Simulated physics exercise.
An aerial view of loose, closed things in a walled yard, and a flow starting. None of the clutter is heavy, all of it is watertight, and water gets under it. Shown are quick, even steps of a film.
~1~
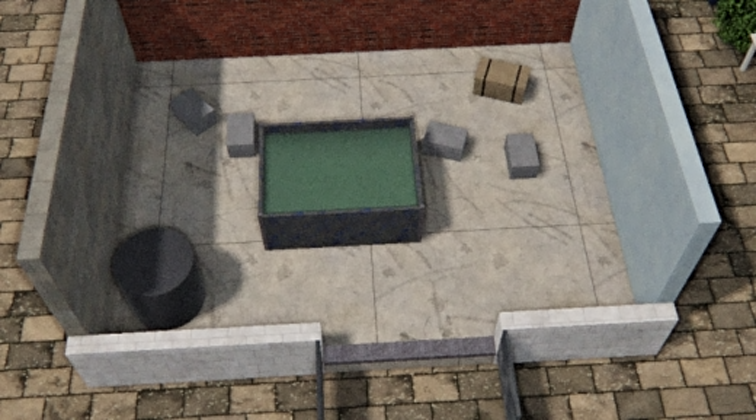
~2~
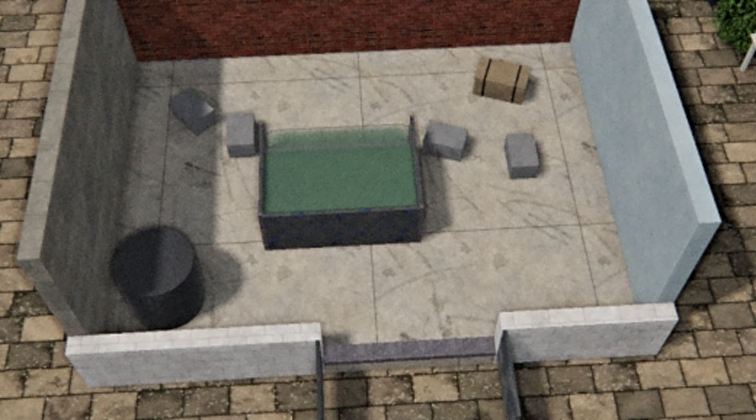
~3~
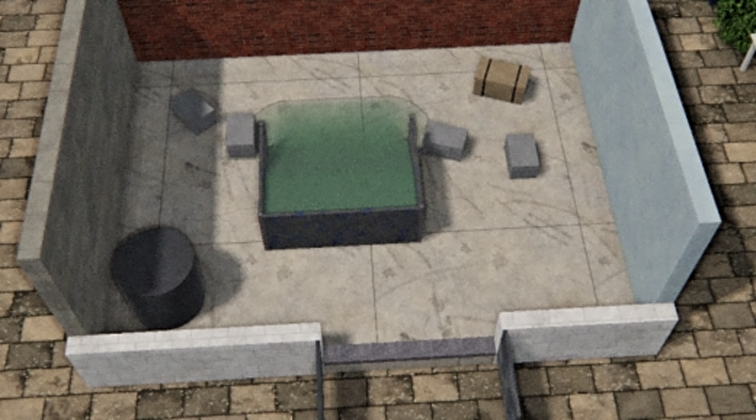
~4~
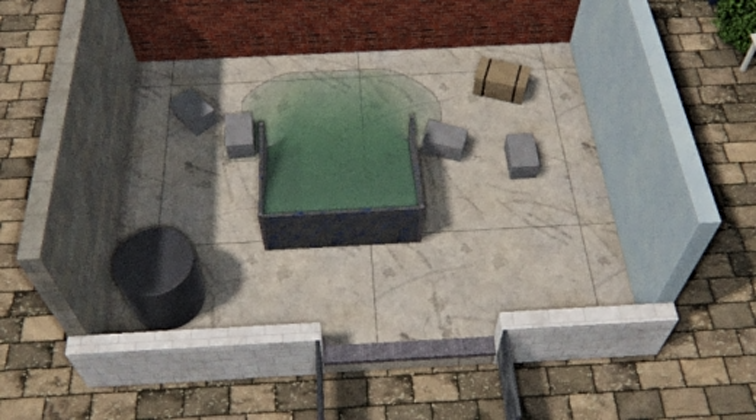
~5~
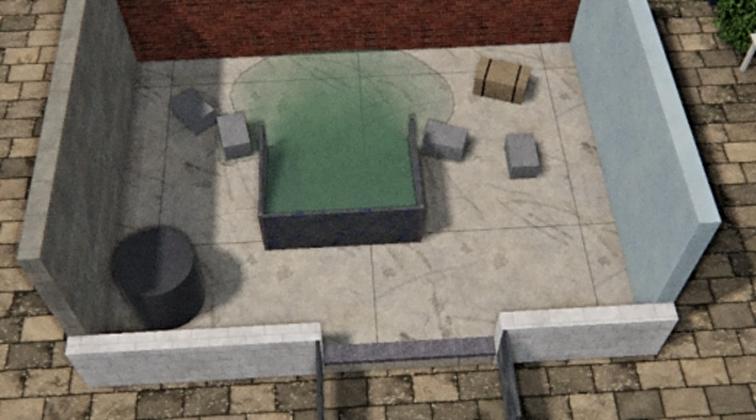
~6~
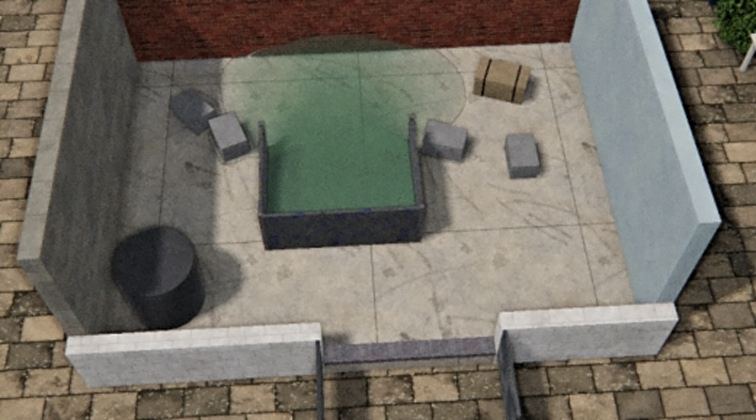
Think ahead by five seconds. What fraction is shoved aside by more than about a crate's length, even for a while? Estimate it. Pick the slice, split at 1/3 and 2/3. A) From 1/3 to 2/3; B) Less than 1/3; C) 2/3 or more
Option C: 2/3 or more.
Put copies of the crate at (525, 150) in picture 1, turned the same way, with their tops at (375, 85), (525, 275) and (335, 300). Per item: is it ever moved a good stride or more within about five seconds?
Shoved clear, stays put, stays put.
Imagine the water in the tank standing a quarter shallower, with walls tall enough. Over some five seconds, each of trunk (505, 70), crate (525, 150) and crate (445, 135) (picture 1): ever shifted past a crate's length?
In that order: Swept aside, swept aside, never so far.
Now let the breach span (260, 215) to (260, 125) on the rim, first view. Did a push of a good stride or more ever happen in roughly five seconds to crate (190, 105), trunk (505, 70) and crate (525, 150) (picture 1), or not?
Travels that far, falls short, falls short.
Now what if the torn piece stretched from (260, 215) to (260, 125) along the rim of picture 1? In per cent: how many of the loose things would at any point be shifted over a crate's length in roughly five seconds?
I'd say around 40 per cent.
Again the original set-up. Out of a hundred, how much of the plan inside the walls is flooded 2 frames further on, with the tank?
Estimate: About 30 %.
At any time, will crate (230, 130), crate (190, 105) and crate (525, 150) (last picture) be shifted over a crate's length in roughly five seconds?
Went a long way, went a long way, went a long way.
A moment on, 0 of 5 are well off their spots; 0 afloat.
Next, 0 of 5 are well off their spots; 0 afloat.
Later, 2 of 5 are well off their spots; 1 afloat.
In the end, 4 of 5 are well off their spots, and 4 have been at some point; 0 afloat.
